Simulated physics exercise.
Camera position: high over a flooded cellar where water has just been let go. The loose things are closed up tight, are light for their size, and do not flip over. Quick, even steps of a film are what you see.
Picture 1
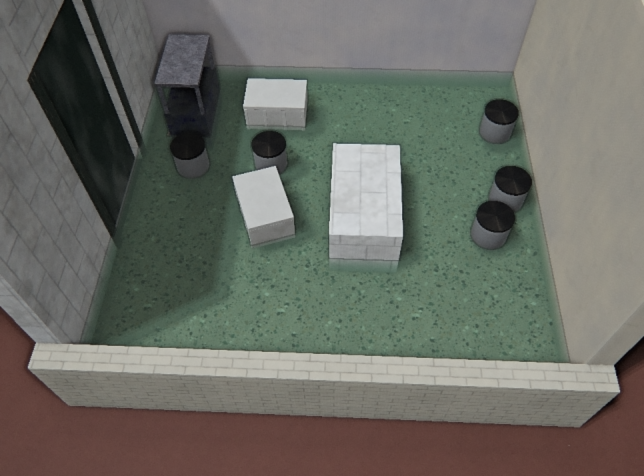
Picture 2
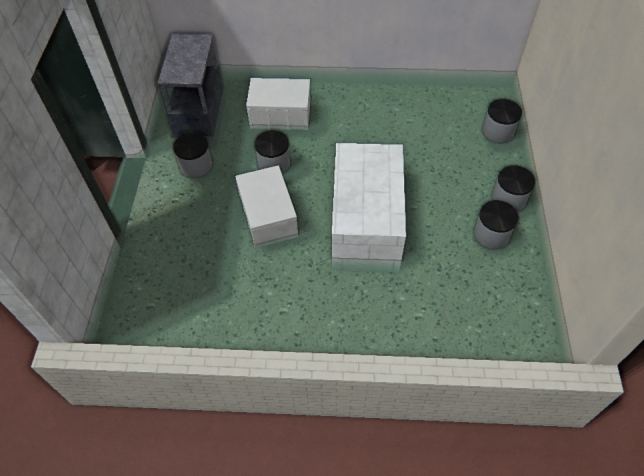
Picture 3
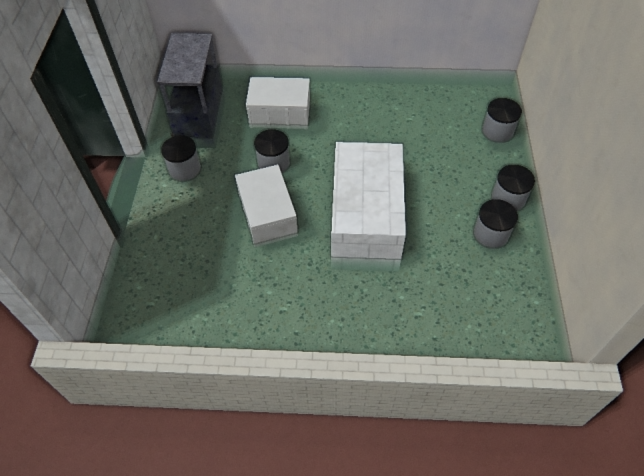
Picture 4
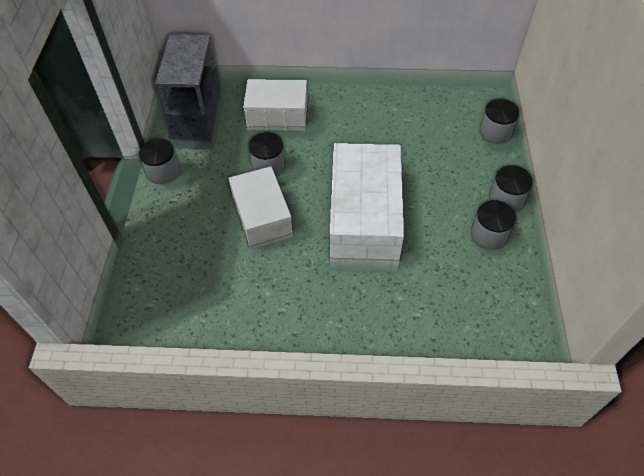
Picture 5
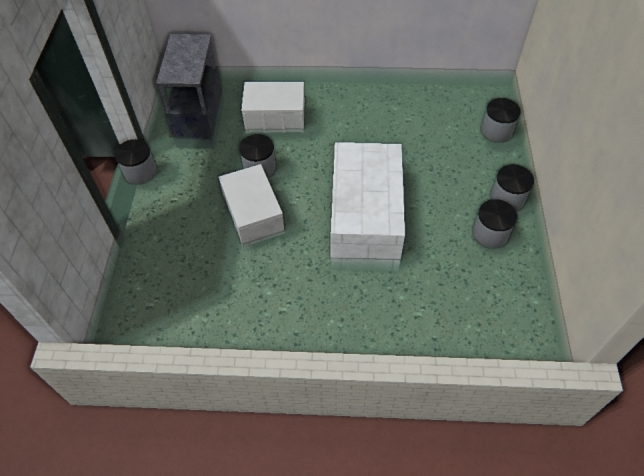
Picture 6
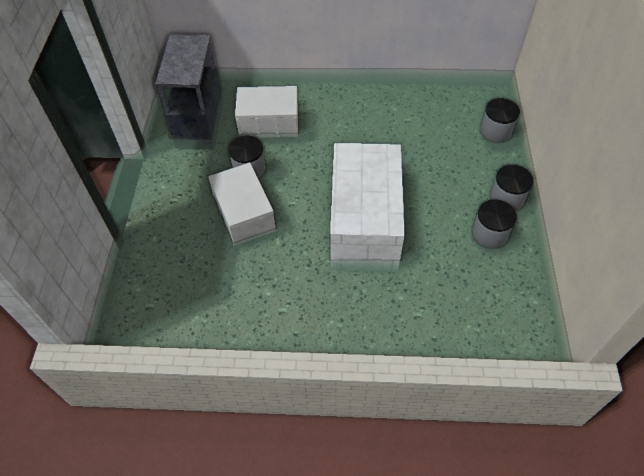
Flooded cellar with its left door opening, one dark-topped pail floating out, and two white crates and another pail drifting after it.
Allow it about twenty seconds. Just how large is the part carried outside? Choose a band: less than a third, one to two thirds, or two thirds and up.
One to two thirds.
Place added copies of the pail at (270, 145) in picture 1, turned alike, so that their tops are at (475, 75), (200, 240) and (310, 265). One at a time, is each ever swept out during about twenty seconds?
The first does not leave, the second leaves, and the third leaves.
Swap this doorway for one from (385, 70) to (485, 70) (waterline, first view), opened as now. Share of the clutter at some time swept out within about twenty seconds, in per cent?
100 %.
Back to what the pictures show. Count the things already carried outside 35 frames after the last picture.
My count is 4.
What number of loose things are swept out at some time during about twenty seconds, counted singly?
Result - 4.
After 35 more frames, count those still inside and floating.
So that is 3.
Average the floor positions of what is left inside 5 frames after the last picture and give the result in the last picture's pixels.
Roughly (344, 189).
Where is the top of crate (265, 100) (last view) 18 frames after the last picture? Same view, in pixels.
(104, 171), roughly.
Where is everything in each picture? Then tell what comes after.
In the first picture, a pail at (269, 143), afloat; a crate at (262, 196) floats; 0 of 7 have shifted.
In the second picture, a pail at (272, 143) floats; a crate at (265, 196) floats; 0 of 7 have shifted.
In the third picture, a pail at (271, 142), afloat; a crate at (265, 195), afloat; 1 of 7 have shifted.
In the fourth picture, a pail at (266, 145) floats, close to its start; a crate at (259, 197) floats, close to its start; 1 of 7 have shifted.
In the fifth picture, a pail at (257, 147), afloat, close to its start; a crate at (250, 195) floats, close to its start; 4 of 7 have shifted.
In the sixth picture, a pail at (246, 148) floats, close to its start; a crate at (240, 193) floats, close to its start; 4 of 7 have shifted.
A moment on, 1 of 7 are out; 6 afloat.
Next, 3 of 7 are out; 4 afloat.
Later, 4 of 7 are out; 3 afloat.
In the end, 4 of 7 are out; 3 afloat.
